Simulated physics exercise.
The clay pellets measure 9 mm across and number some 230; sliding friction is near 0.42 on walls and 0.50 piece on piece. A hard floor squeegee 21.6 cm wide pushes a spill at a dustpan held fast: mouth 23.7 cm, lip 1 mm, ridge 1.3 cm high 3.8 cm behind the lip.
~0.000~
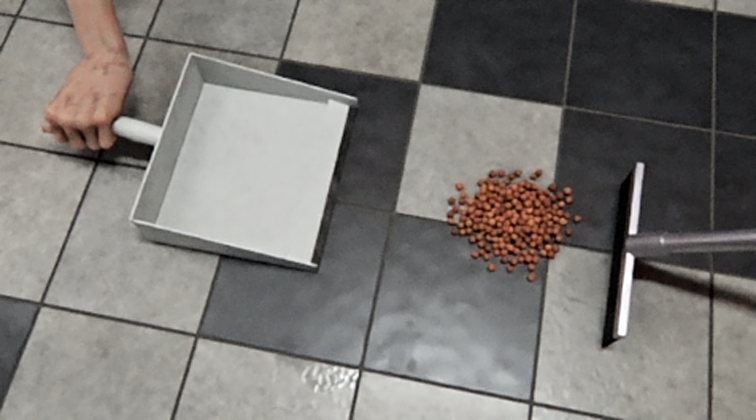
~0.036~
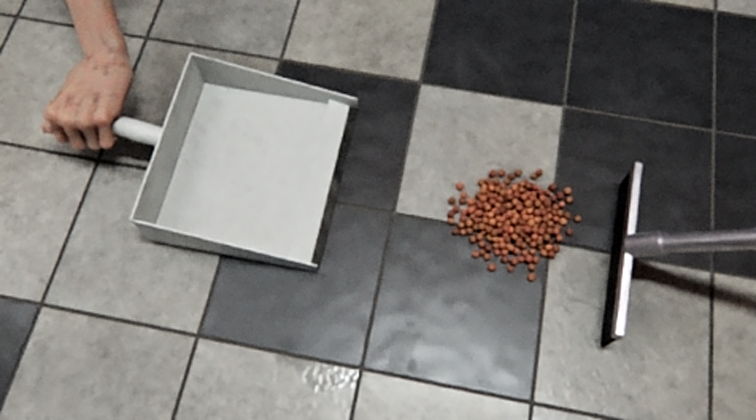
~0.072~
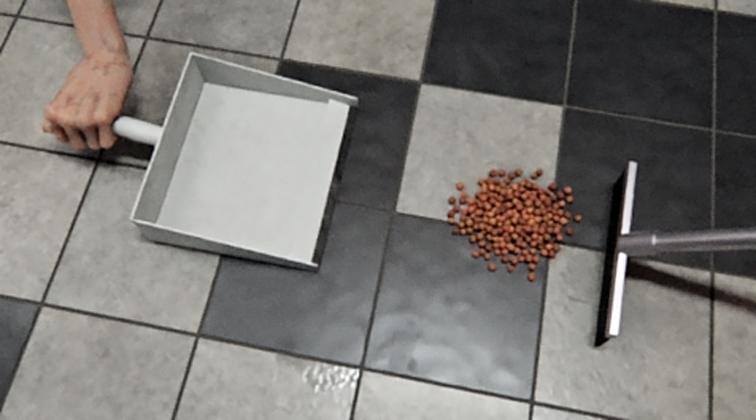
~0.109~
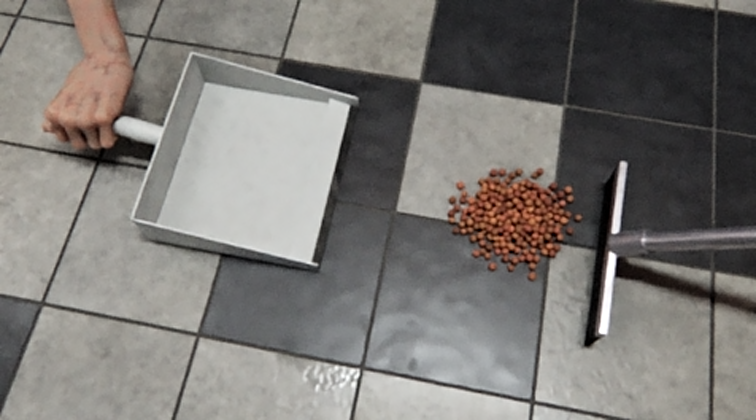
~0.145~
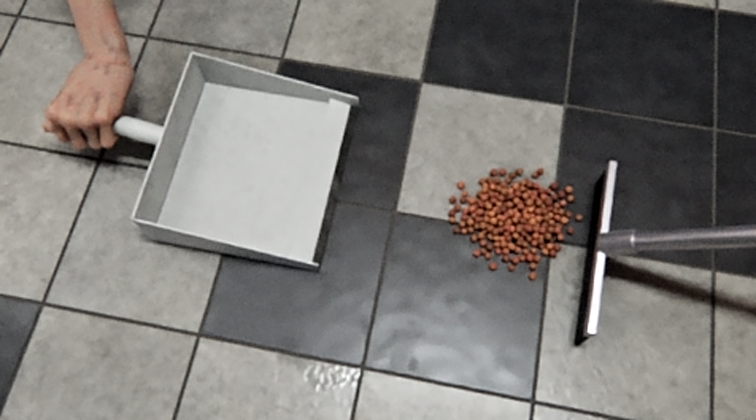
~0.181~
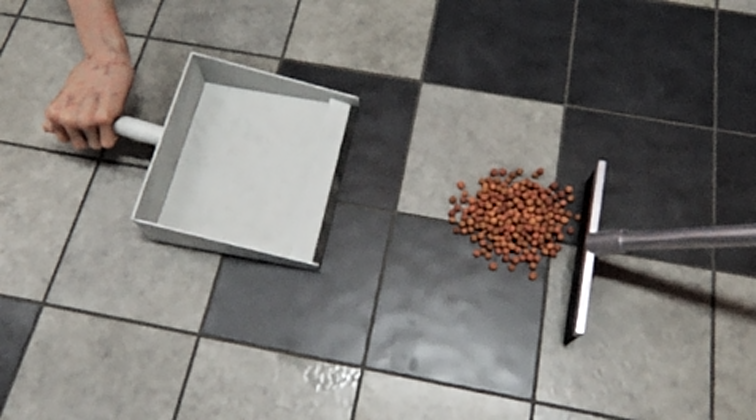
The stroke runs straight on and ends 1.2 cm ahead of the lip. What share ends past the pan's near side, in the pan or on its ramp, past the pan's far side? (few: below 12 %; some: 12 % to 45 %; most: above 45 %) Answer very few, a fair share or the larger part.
Near side: Very few, pan: A fair share, far side: Very few.
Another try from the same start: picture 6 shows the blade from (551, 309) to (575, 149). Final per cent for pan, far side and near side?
Pan 60, far 5, near 0.
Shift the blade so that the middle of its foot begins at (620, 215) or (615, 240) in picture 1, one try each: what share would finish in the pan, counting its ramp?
About 55 and 55 per cent.
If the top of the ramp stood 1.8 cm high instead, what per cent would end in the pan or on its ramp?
Then about 40 per cent.
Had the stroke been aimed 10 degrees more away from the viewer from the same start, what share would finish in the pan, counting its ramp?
Then about 55 per cent.
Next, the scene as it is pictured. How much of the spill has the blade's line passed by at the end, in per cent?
Some 30 per cent.
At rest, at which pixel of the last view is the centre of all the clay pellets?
Around (338, 196).
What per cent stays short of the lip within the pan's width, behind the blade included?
Roughly 55 per cent.
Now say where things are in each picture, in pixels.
The first frame shows blade from (619, 334) to (637, 170), moved 0.0 cm, 0 of the pieces shifted so far; middle of the pieces at (516, 217); pan at (243, 169).
The second frame shows blade from (617, 334) to (635, 170), moved 0.2 cm, 0 of the pieces shifted so far; middle of the pieces at (516, 217).
The third frame shows blade from (611, 333) to (630, 169), moved 0.9 cm, 0 of the pieces shifted so far; middle of the pieces at (516, 216).
The fourth frame shows blade from (601, 333) to (620, 169), moved 2.1 cm, 0 of the pieces shifted so far; middle of the pieces at (517, 216).
The fifth frame shows blade from (589, 332) to (610, 168), moved 3.4 cm, 0 of the pieces shifted so far; middle of the pieces at (517, 215).
The sixth frame shows blade from (578, 332) to (600, 168), moved 4.7 cm, 0 of the pieces shifted so far; middle of the pieces at (517, 215); pan at (245, 168). The blade's pace is about 0.36 m/s, heading 10 degrees towards the viewer's side.
Then, at 0.57 s, middle of the blade 17 cm from the lip; 0 % over the lip, far side 0 %, near side 0 %.
Then, at 0.84 s, middle of the blade 8 cm from the lip; 0 % over the lip, far side 0 %, near side 0 %.
Then, at 1.21 s, middle of the blade 2 cm from the lip; 40 % over the lip, far side 0 %, near side 5 %.
In the end, at 1.6 s, near side 5 %, pan 40 %, far side 0 %, in front of the lip or behind the blade 55 %.
